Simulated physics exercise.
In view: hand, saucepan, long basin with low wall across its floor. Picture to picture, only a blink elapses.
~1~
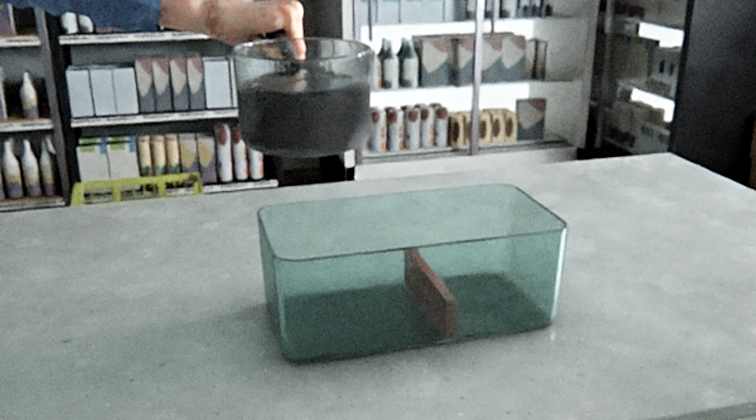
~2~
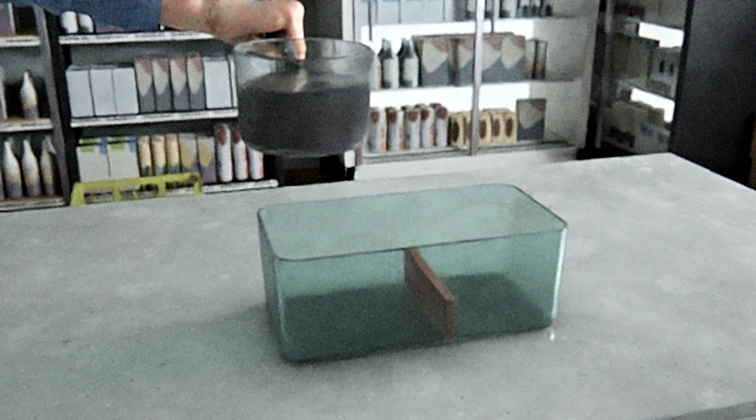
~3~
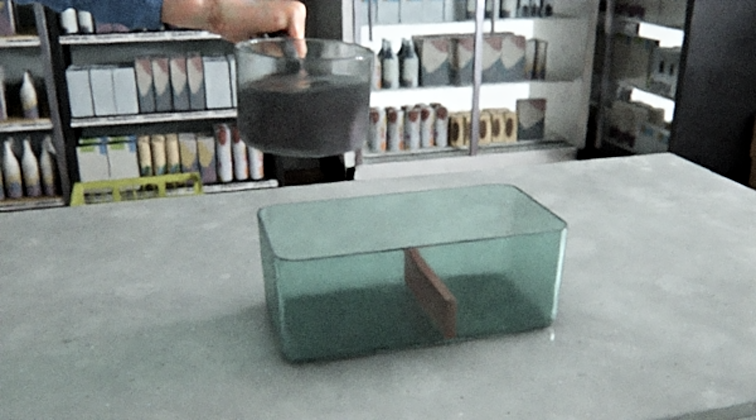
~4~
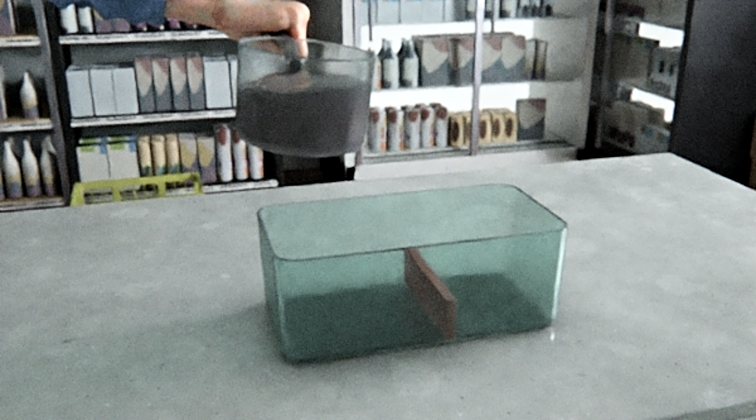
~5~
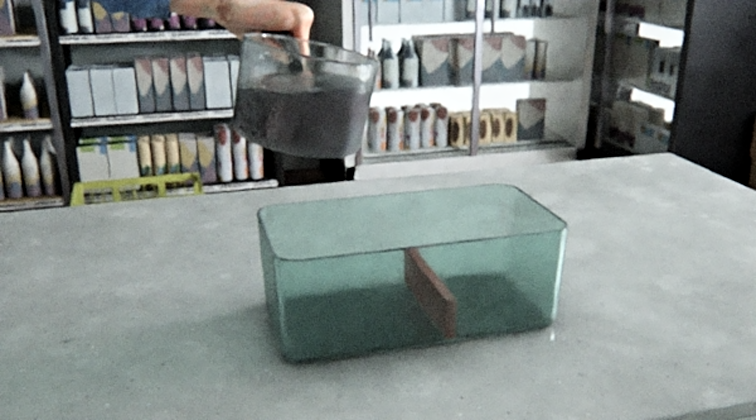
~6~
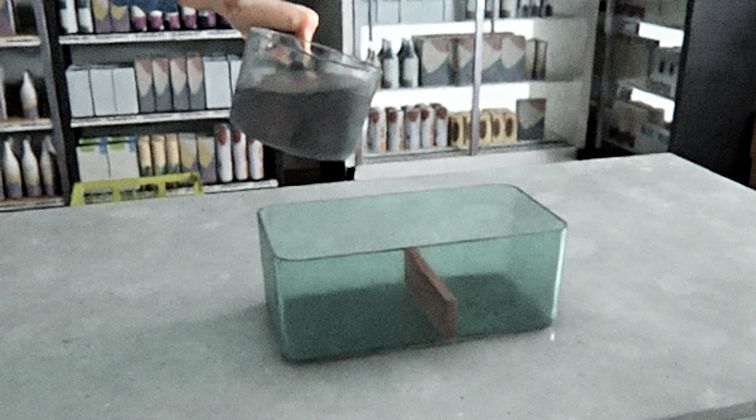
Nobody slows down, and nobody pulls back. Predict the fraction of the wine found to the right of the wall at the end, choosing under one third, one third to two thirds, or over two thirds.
Prediction: One third to two thirds.
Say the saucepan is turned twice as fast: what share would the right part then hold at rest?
Roughly 30 percent.
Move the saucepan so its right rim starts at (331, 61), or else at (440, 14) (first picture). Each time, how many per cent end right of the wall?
About 5 % the first time, about 85 % the second.
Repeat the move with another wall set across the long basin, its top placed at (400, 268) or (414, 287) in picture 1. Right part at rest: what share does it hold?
Roughly 90 per cent first and roughly 70 per cent second.
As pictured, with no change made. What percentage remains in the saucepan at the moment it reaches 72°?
Some 70 in a hundred has yet to spill out.
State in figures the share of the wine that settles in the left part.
About 50 per cent.
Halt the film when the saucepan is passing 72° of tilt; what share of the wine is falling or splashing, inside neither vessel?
Estimate: Some 25 per cent.
A moment on, the saucepan is tipped part way and 71 per cent is still to pour, 3 is left of the wall and 1 right of it.
Next, the saucepan is tipped on its side and 20 per cent is still to pour, 18 is left of the wall and 47 right of it.
Then the saucepan is tipped right over and 3 per cent is still to pour, 44 is left of the wall and 49 right of it.
Later the saucepan is tipped right over and 0 per cent is still to pour, 49 is left of the wall and 49 right of it.
Finally, 50 per cent lies left of the wall, 49 right of it and 1 outside.
